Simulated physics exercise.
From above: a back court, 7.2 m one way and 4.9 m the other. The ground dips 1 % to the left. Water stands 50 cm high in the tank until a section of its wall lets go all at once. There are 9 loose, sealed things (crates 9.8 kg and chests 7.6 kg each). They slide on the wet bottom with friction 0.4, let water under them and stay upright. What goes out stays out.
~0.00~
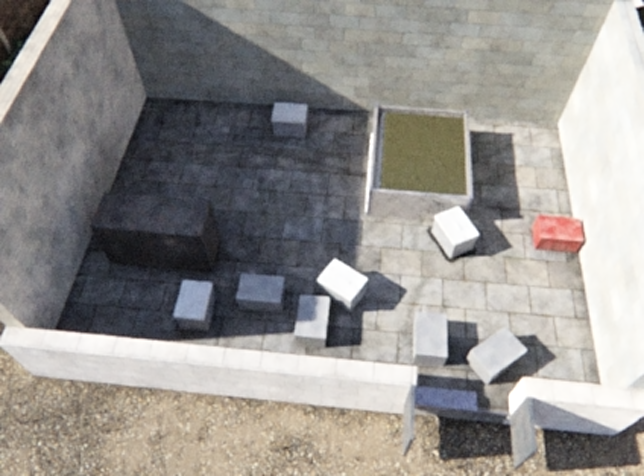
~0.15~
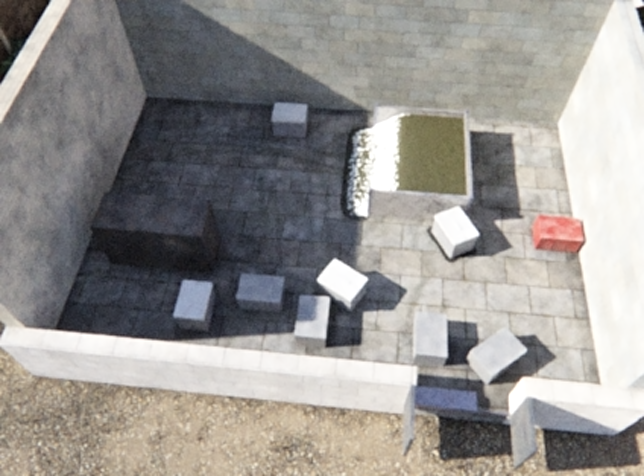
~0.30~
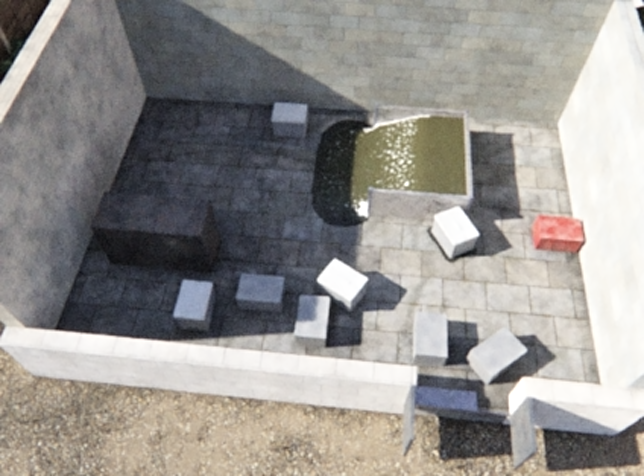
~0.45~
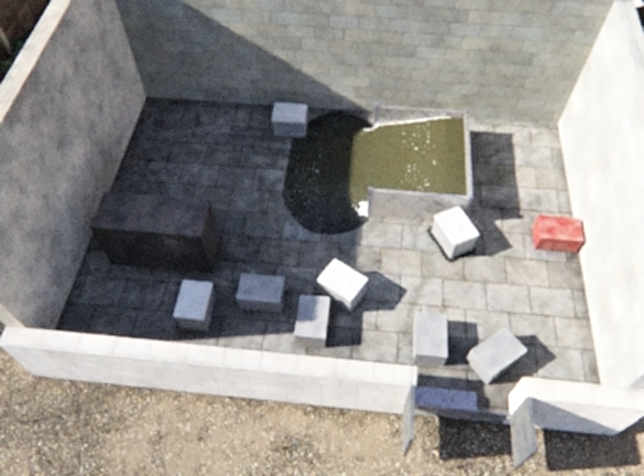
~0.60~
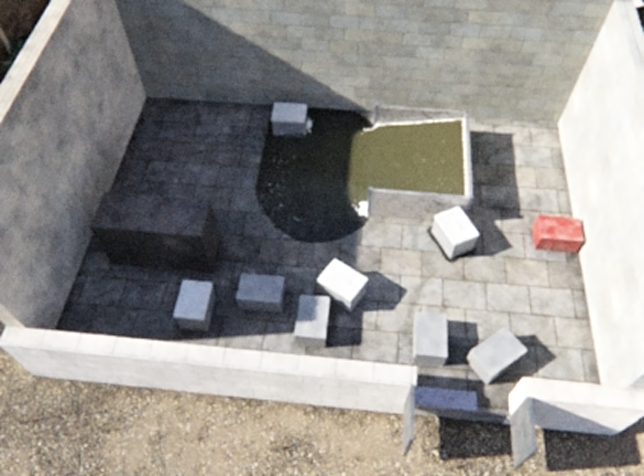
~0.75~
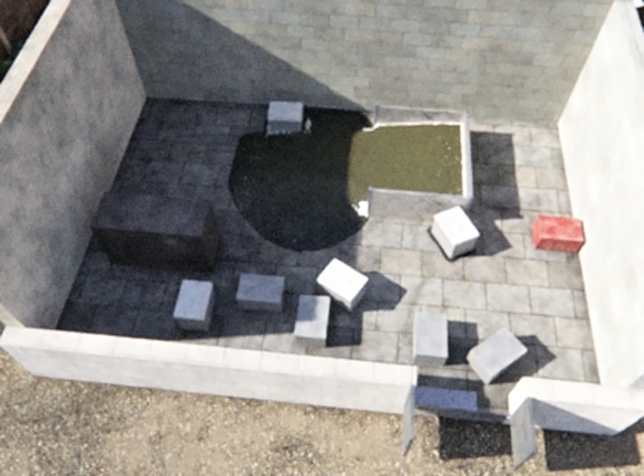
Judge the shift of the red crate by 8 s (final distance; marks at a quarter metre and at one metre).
Red crate barely shifts.
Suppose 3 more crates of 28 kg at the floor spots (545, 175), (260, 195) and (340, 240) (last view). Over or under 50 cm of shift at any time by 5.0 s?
In turn: Short of it, over, under.
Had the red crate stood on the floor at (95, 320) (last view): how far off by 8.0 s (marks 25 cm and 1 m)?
It ends far away.
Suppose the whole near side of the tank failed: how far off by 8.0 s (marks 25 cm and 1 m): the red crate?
Then the red crate slides a little.
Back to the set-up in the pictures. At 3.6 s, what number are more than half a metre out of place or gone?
I count 1.
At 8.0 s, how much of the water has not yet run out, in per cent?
About 100 per cent.
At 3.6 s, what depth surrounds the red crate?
About 0 cm.
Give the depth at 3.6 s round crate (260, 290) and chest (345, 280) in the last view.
About 2 and 0 cm.
After 1.6 s the red crate is near (561, 228), 0.0 m from its start, aground; 0 of 9 are out; 1 afloat.
After 3.6 s the red crate is near (561, 228), 0.0 m from its start, aground; 0 of 9 are out; 1 afloat.
After 5.6 s the red crate is near (561, 228), 0.0 m from its start, aground; 0 of 9 are out; 3 afloat.
After 8.0 s the red crate is near (561, 228), 0.0 m from its start, aground; 0 of 9 are out; 5 afloat.
